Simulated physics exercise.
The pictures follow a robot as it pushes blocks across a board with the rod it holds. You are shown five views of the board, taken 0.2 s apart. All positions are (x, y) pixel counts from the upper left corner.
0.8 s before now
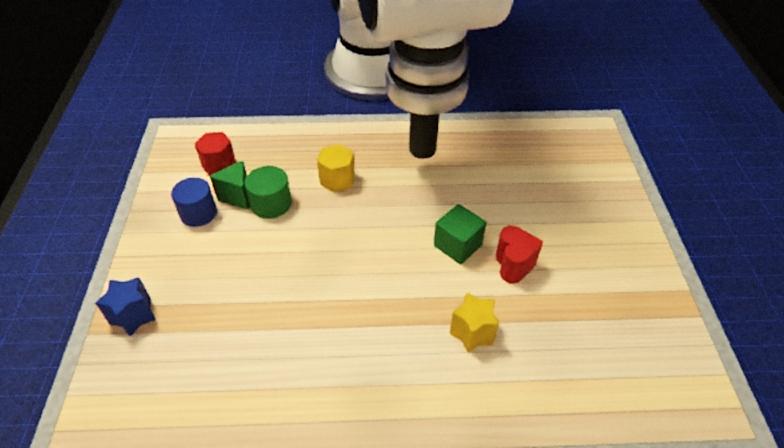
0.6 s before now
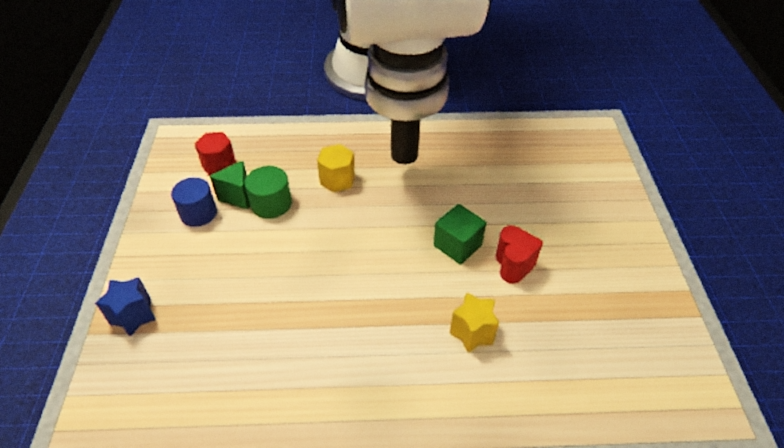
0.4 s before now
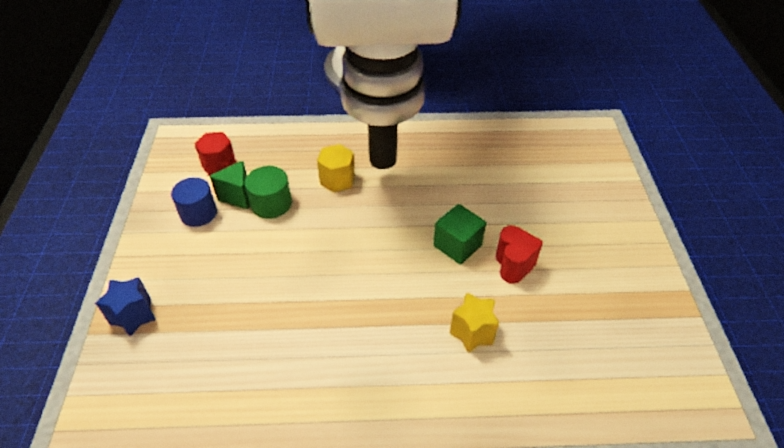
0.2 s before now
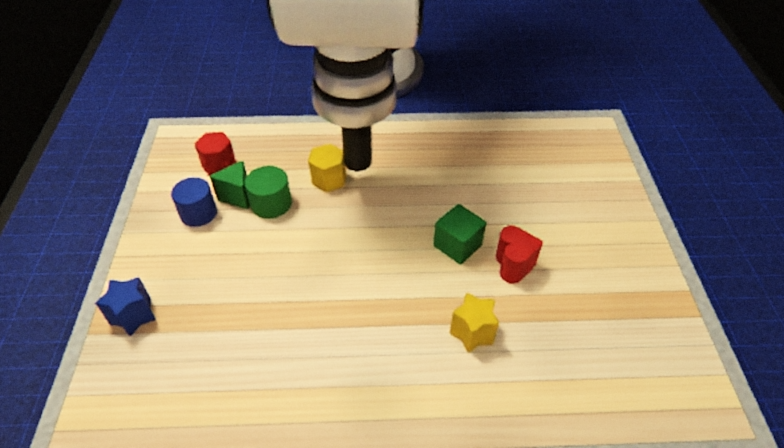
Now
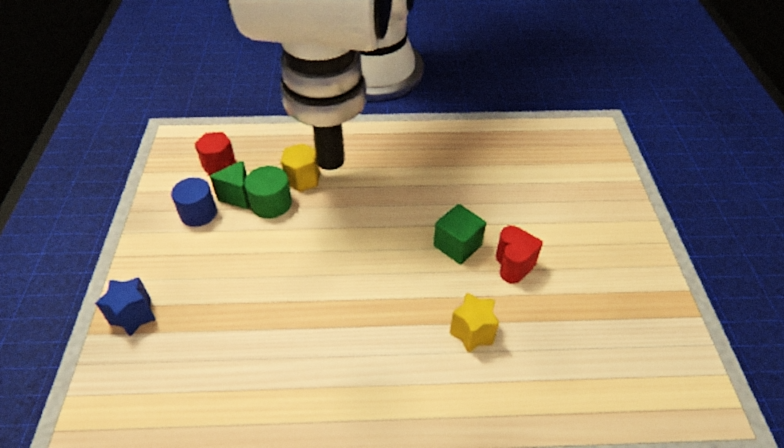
To begin with, a robot arm holds a dark rod over a wooden board scattered with coloured blocks, to the right of a yellow hexagonal block. The arm moves left until the rod meets the yellow block, then pushes it left, close to the green round block, while the other blocks stay still.
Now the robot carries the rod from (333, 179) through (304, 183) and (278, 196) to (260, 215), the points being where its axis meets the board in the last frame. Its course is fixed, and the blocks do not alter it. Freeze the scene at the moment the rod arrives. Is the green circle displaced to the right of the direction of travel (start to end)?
It seems not.
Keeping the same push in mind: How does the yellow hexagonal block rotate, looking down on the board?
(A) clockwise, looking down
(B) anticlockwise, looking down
The correct letter is A.
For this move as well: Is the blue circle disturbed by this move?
Not moved.
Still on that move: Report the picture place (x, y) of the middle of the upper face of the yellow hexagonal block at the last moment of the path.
Answer: (259, 154).
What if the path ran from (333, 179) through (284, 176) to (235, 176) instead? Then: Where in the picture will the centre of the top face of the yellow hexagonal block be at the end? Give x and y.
My best guess is (202, 144).
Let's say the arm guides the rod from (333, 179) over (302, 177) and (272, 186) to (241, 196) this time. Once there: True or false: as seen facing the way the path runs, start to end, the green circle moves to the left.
Verdict: True.
The first path, step by step. One third of the way, rod at (301, 166); green circle at (262, 181); yellow hexagonal block at (271, 152).
Two thirds of the way, rod at (274, 179); green triangular block at (220, 178), turned 40° clockwise; green circle at (244, 192); yellow hexagonal block at (259, 154), turned 40° clockwise.
At the end, rod at (256, 198); blue circle in place; green triangular block at (220, 178), turned 45° clockwise; green circle at (221, 210); yellow hexagonal block at (259, 154), turned 40° clockwise.
